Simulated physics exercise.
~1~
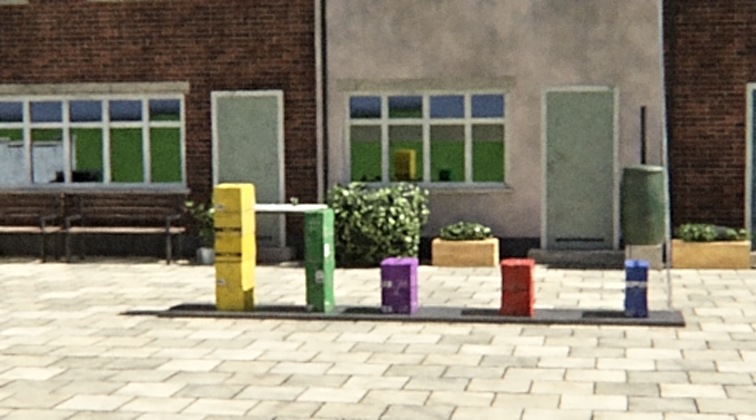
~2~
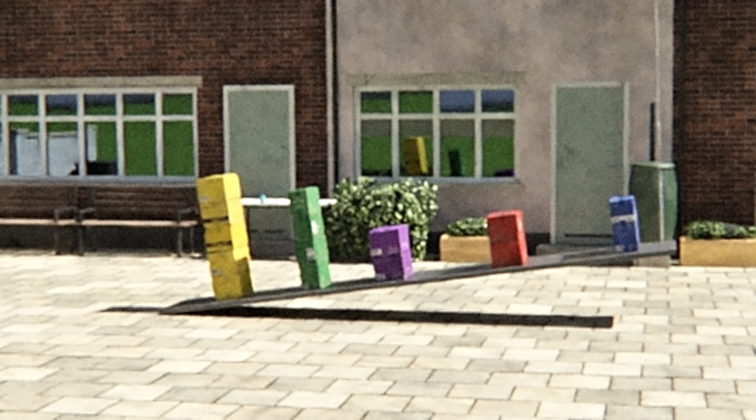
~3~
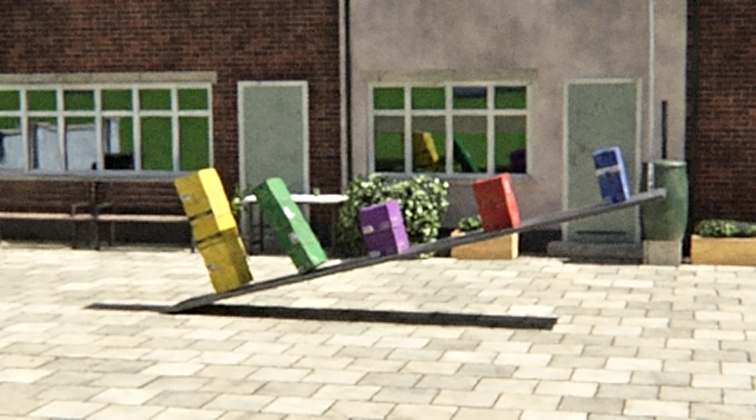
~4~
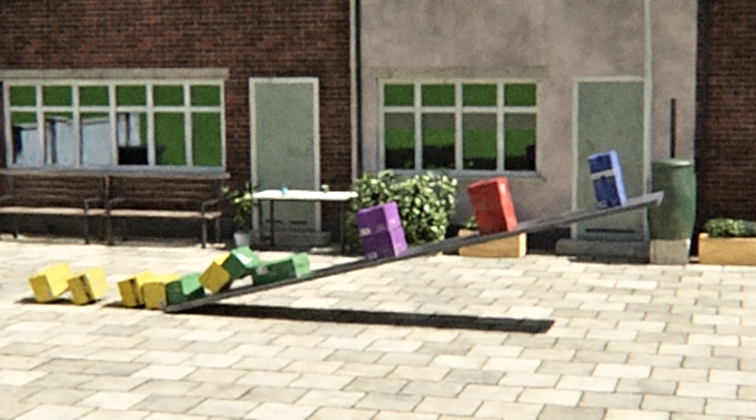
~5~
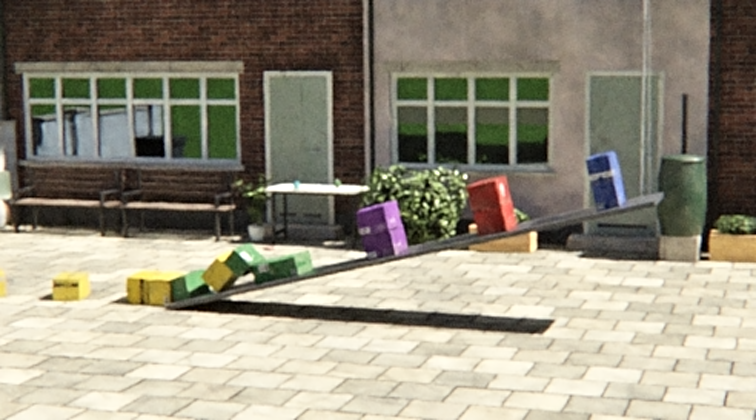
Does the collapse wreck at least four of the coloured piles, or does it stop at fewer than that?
It stops at fewer than that. Only the yellow and green piles are wrecked, while the purple, red and blue ones stay standing on the tilted deck.
